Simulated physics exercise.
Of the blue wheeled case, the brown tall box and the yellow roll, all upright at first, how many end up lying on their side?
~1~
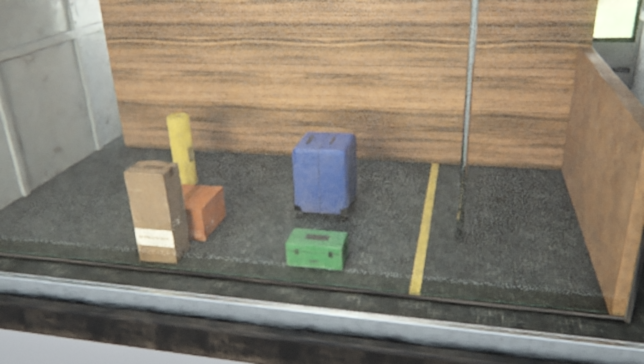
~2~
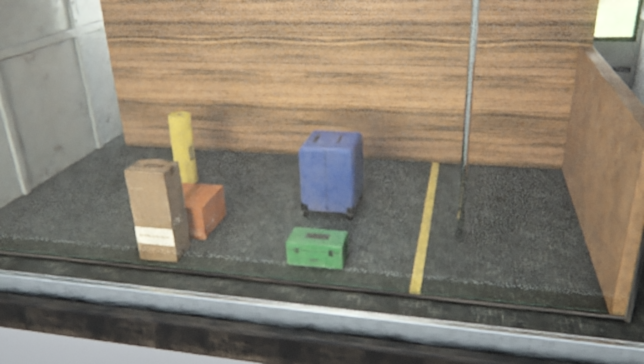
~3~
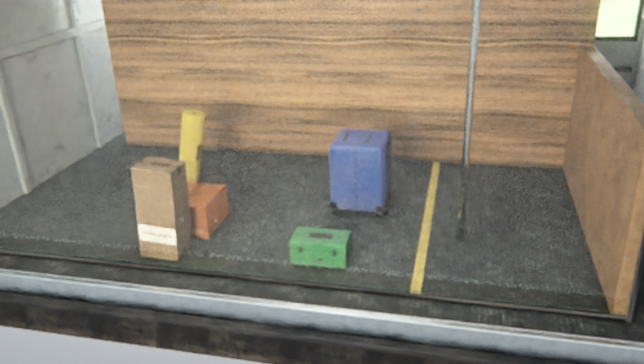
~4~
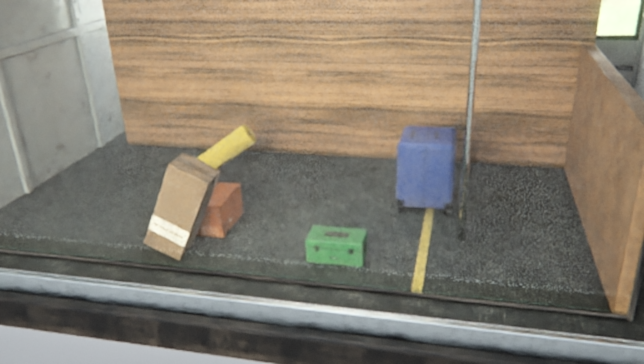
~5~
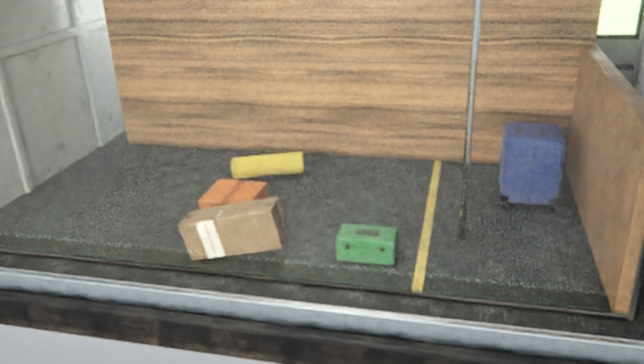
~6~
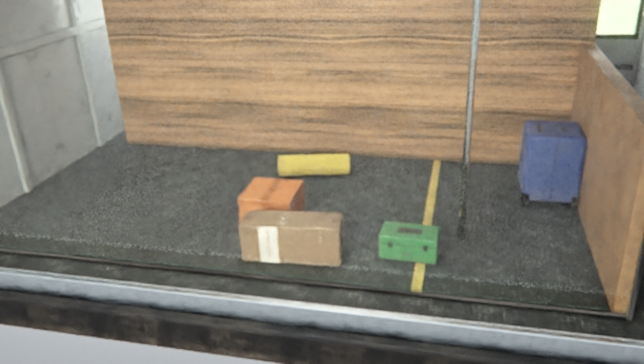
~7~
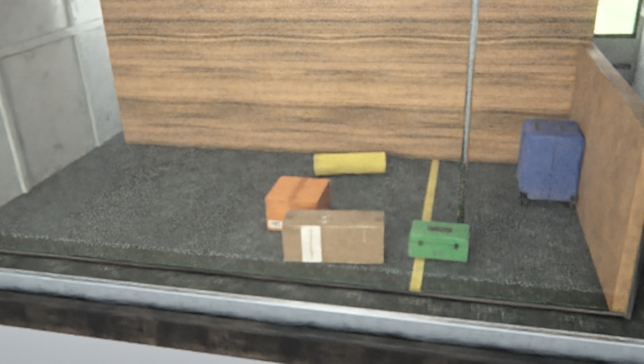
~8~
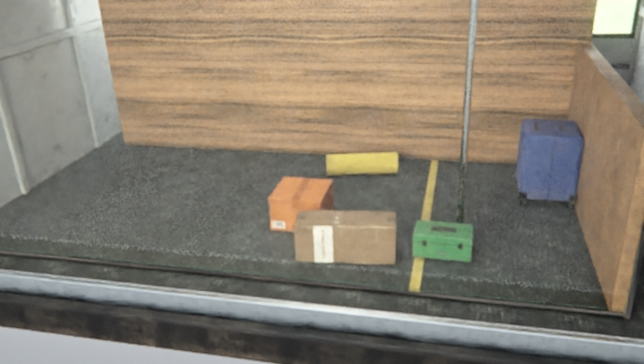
Two of them end up lying on their side, the brown box and the yellow roll.
